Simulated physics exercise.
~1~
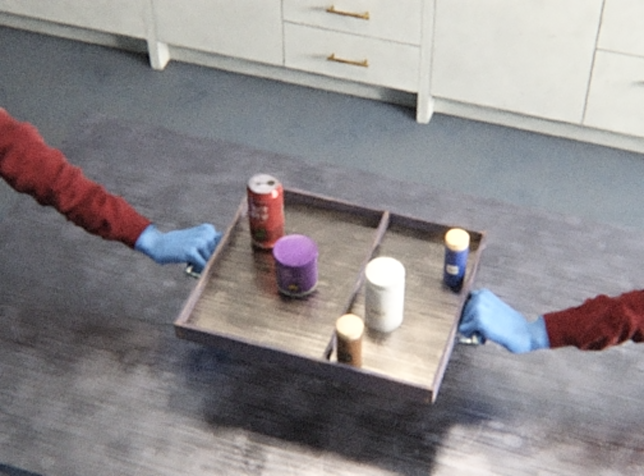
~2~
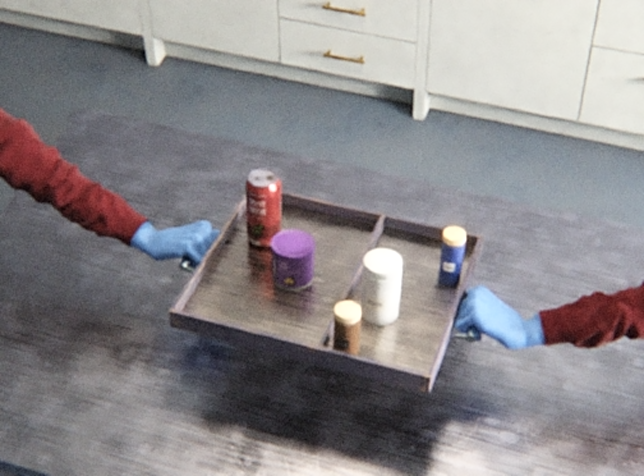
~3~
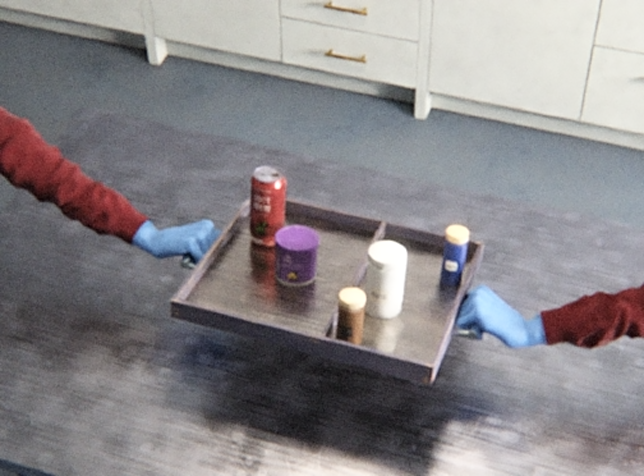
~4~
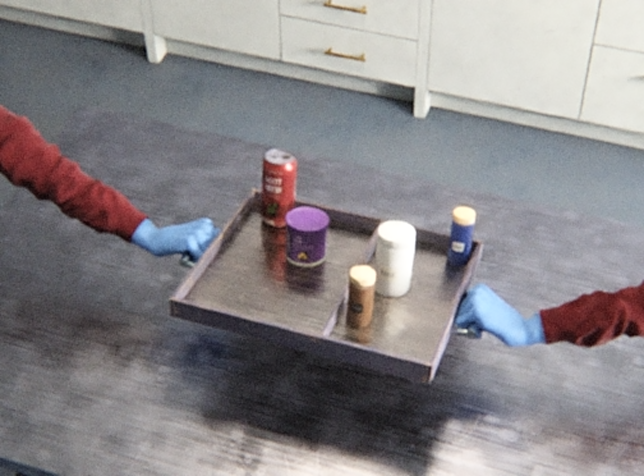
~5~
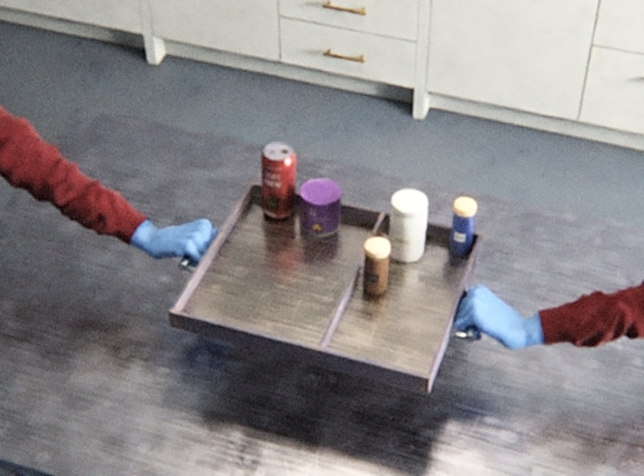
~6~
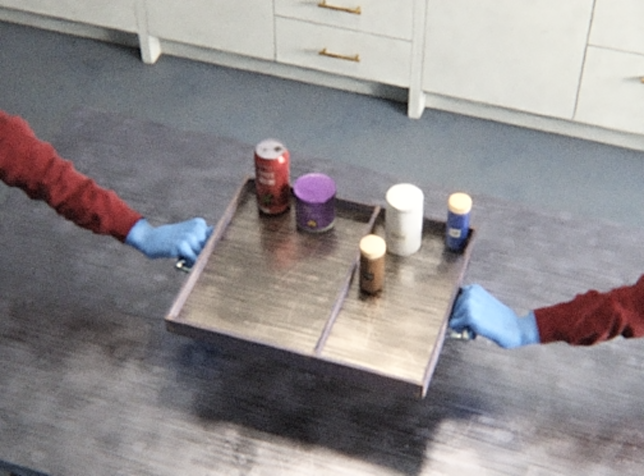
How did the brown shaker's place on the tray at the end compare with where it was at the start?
It started close to the near edge of the tray, and by the end it stood well back toward the far side, still beside the cross bar and just in front of the white jar.
A red can, a purple tin, a white jar and two small shakers slid toward the far side of a divided tray as two blue-gloved hands tipped it away and levelled it again, and all of them ended still standing.
